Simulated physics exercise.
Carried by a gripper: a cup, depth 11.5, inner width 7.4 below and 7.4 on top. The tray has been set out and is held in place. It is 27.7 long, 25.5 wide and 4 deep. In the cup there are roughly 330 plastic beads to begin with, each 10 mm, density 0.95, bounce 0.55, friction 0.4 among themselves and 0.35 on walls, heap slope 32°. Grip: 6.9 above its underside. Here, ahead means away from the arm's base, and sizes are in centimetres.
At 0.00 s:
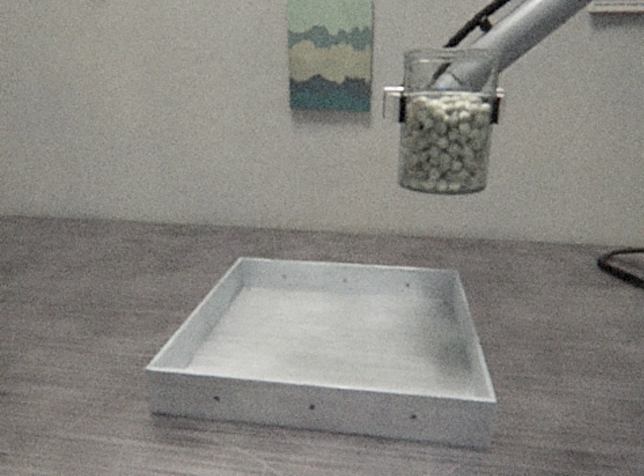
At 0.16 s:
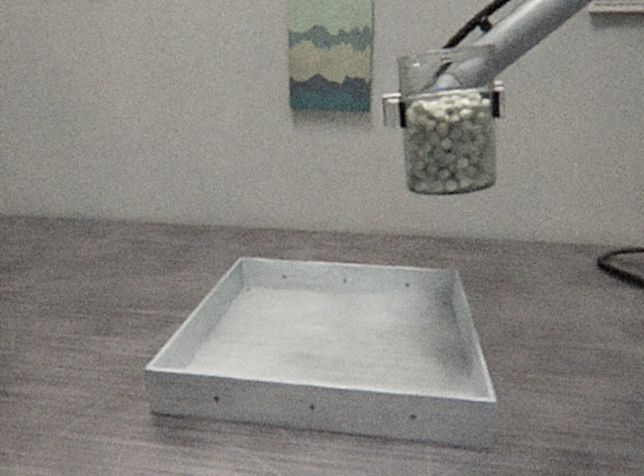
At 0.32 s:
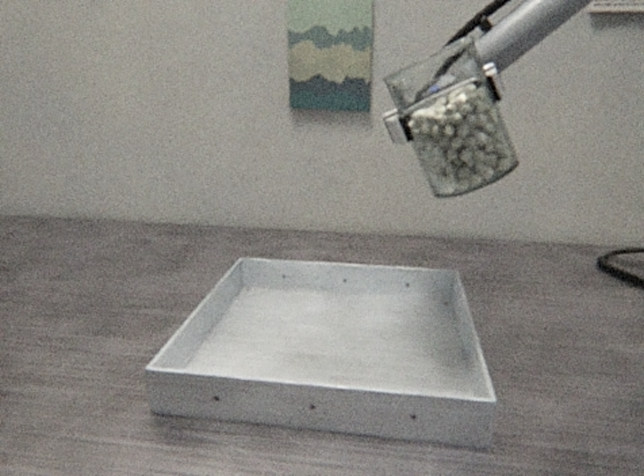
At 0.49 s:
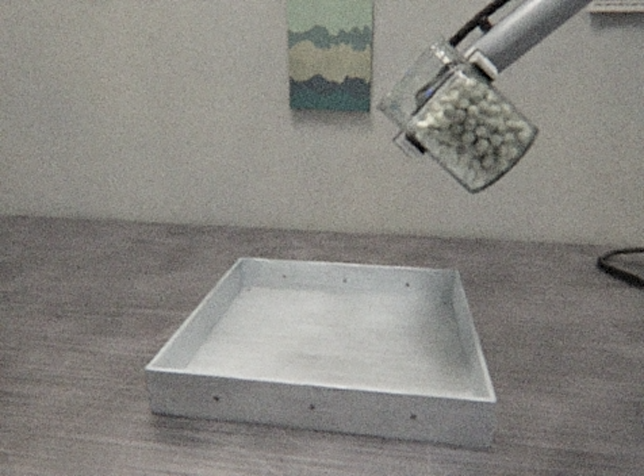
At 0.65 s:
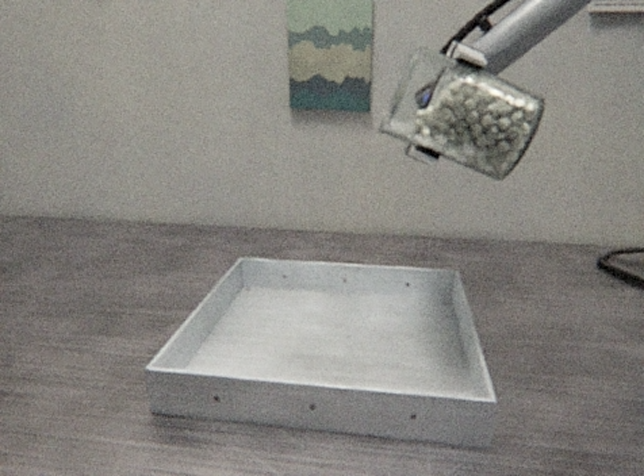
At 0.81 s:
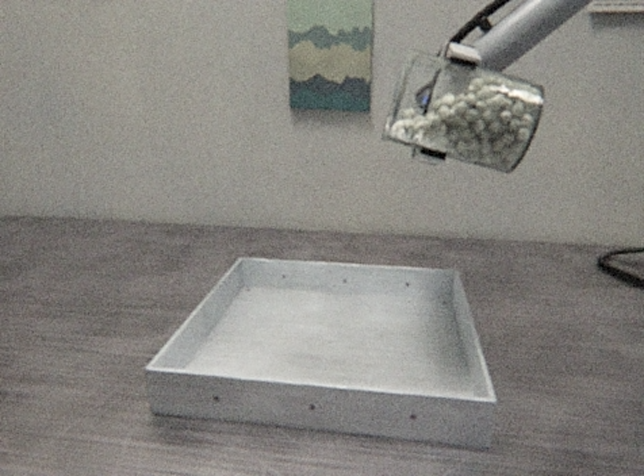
A clear cup of pale beads, held by a gripper, tilts leftward above an empty tray.
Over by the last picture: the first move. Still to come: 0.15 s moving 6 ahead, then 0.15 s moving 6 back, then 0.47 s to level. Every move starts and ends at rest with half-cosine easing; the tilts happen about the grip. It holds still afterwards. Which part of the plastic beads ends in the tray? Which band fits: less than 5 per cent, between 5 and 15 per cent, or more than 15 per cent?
It falls above 15 per cent.
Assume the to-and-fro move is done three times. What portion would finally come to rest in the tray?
Roughly 60 in a hundred.
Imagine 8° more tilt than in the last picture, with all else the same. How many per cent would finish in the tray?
It would come to roughly 50 per cent.
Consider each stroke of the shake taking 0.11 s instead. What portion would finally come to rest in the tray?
Estimate: Near 40 per cent.
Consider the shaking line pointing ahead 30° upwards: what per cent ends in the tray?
Roughly 40 per cent.
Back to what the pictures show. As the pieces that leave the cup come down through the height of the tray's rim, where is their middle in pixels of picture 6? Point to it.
Close to pixel (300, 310).
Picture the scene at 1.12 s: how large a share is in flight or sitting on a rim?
27 per cent.
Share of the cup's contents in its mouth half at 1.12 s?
Close to 50 in a hundred.
After 1.12 s, tilted 76° forward, highest piece 26 above the table; 240 in the cup, 89 in flight or on a rim.
After 1.43 s, tilted 18° forward, highest piece 28 above the table; 228 in the cup, 93 in the tray, 1 on the table or floor, 7 in flight or on a rim.
After 1.78 s, level, highest piece 25 above the table; 228 in the cup, 98 in the tray, 3 on the table or floor.
After 2.83 s, level, highest piece 25 above the table; 228 in the cup, 98 in the tray, 3 on the table or floor.
In the end, 228 in the cup, 98 in the tray, 3 on the table or floor. That is 30 % in the tray.
